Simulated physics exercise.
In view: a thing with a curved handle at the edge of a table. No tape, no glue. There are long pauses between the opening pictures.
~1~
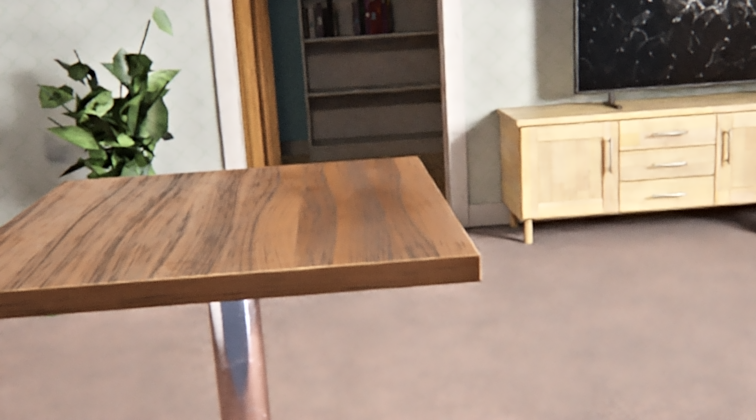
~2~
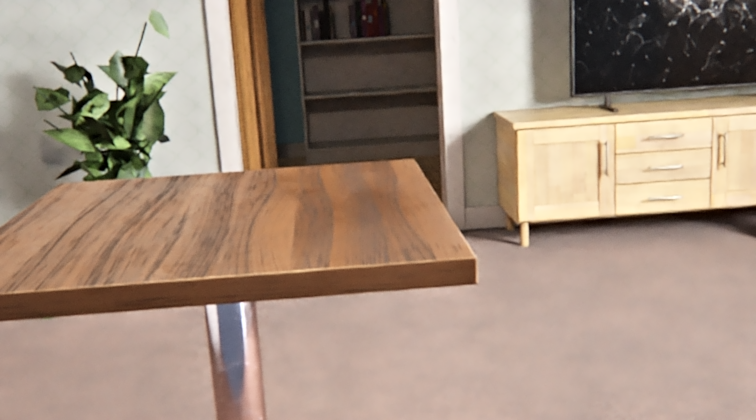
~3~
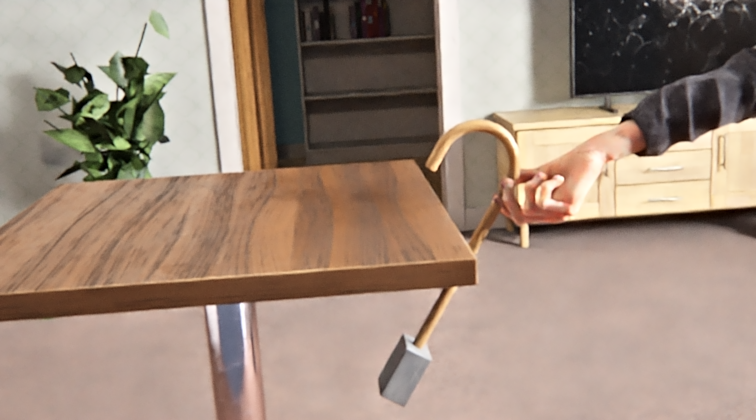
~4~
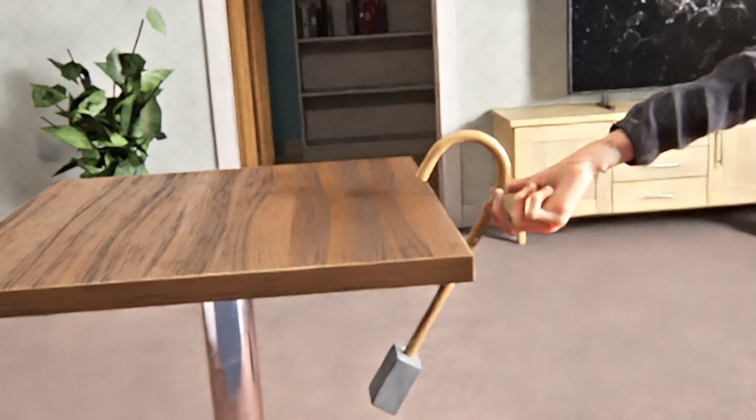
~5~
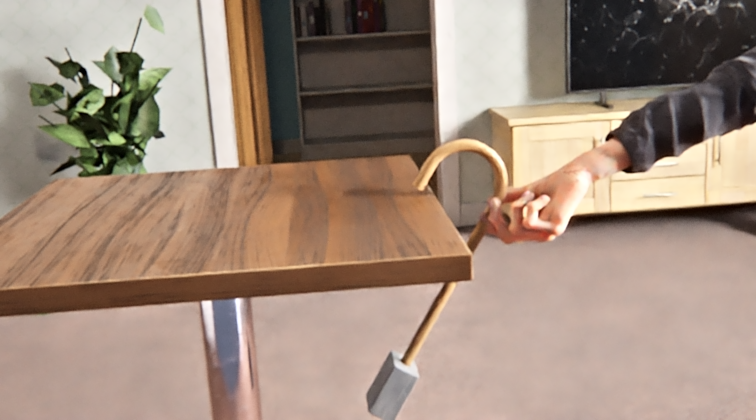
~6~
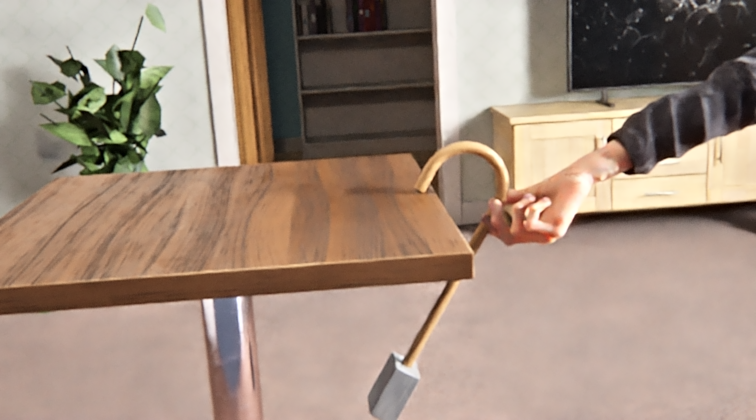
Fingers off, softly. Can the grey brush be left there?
The grey brush stays hooked on the edge.
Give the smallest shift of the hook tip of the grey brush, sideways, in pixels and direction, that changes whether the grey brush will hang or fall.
Some 16 pixels, right.
Then, 0.28 s on from there, grey brush at rest near (420, 277).
In the end, the grey brush hangs from the table, near (419, 277).
